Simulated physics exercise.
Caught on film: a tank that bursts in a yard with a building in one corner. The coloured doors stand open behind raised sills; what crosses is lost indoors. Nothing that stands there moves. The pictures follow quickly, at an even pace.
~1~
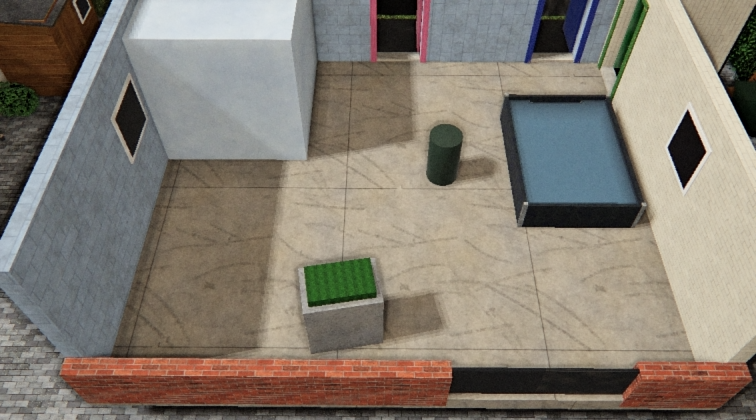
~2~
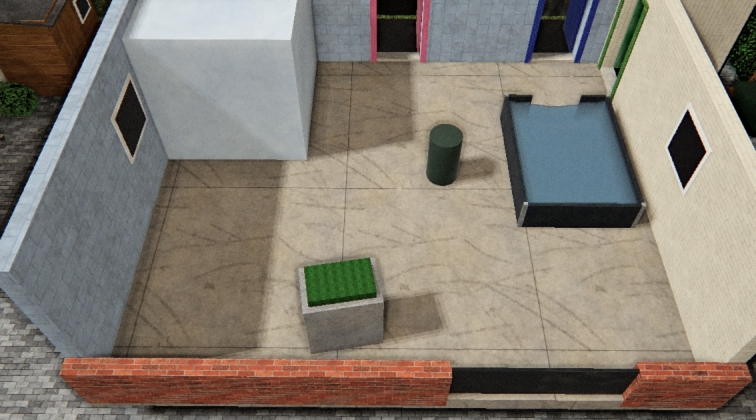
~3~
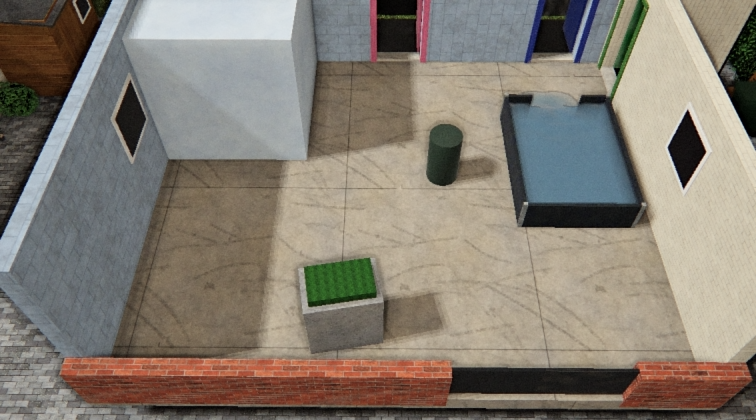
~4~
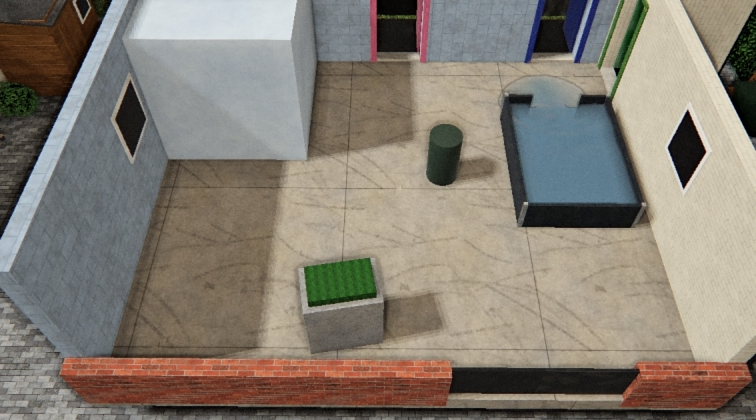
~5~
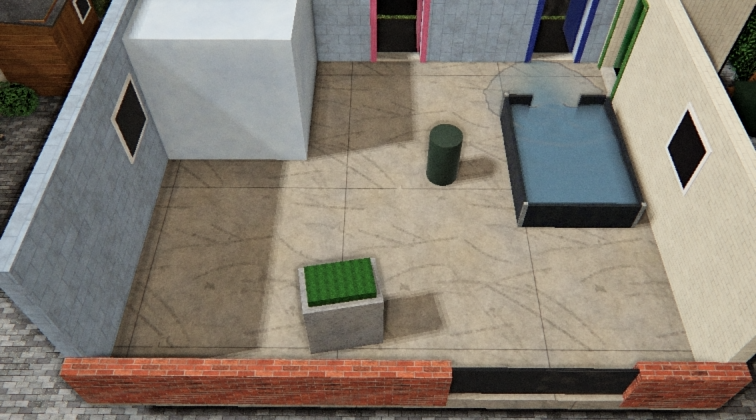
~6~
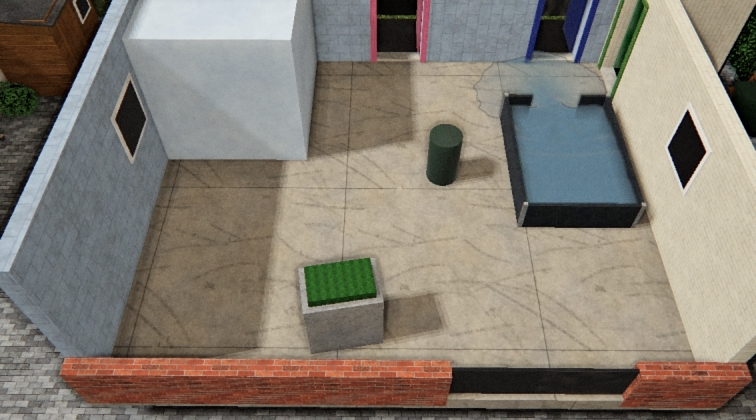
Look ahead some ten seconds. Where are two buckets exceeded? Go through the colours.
One by one: The green door lets in a lot; the blue door lets in a lot; the pink door admits no more than that.
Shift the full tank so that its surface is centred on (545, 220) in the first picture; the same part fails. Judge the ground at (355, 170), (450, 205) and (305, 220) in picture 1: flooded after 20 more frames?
In that order: No water, free of water, no water.
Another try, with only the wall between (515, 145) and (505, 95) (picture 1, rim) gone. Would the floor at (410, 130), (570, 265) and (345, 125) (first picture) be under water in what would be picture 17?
One after the other: Under water, no water, awash.
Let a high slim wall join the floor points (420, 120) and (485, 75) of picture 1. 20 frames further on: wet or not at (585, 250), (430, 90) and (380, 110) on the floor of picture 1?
In that order: Dry, wet, covered.
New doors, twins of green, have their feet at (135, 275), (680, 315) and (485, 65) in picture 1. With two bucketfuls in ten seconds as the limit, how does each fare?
In that order: Lets less in, is under, takes more.
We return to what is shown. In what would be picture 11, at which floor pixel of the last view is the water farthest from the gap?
At about (441, 65).
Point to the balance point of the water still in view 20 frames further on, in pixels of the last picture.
I would point to (536, 136).
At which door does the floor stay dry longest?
Last comes the one in pink.
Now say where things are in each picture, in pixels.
The open tank at (569, 149) is whole and still, in the first frame.
The front is at a hidden place, out from the gap on the open tank's far side, in the second frame.
The front is at (523, 96), out from the gap on the open tank's far side, in the third frame.
The front is at (528, 78), out from the gap on the open tank's far side, in the fourth frame.
The front is at (522, 63), out from the gap on the open tank's far side, in the fifth frame.
Water pours out on the open tank's far side and has run to (544, 54), in the sixth frame.
A moment on, water covers 10 % of the floor; the green door wet at the sill, nothing in, the blue door over two buckets in, the pink door not reached.
Next, water covers 15 % of the floor; the green door under two buckets in, the blue door far over two buckets in, the pink door wet at the sill, nothing in.
Then, water covers 25 % of the floor; the green door over two buckets in, the blue door far over two buckets in, the pink door wet at the sill, nothing in.
Later, water covers 35 % of the floor; the green door over two buckets in, the blue door far over two buckets in, the pink door wet at the sill, nothing in.
In the end, water covers 60 % of the floor; the green door over two buckets in, the blue door far over two buckets in, the pink door wet at the sill, nothing in.
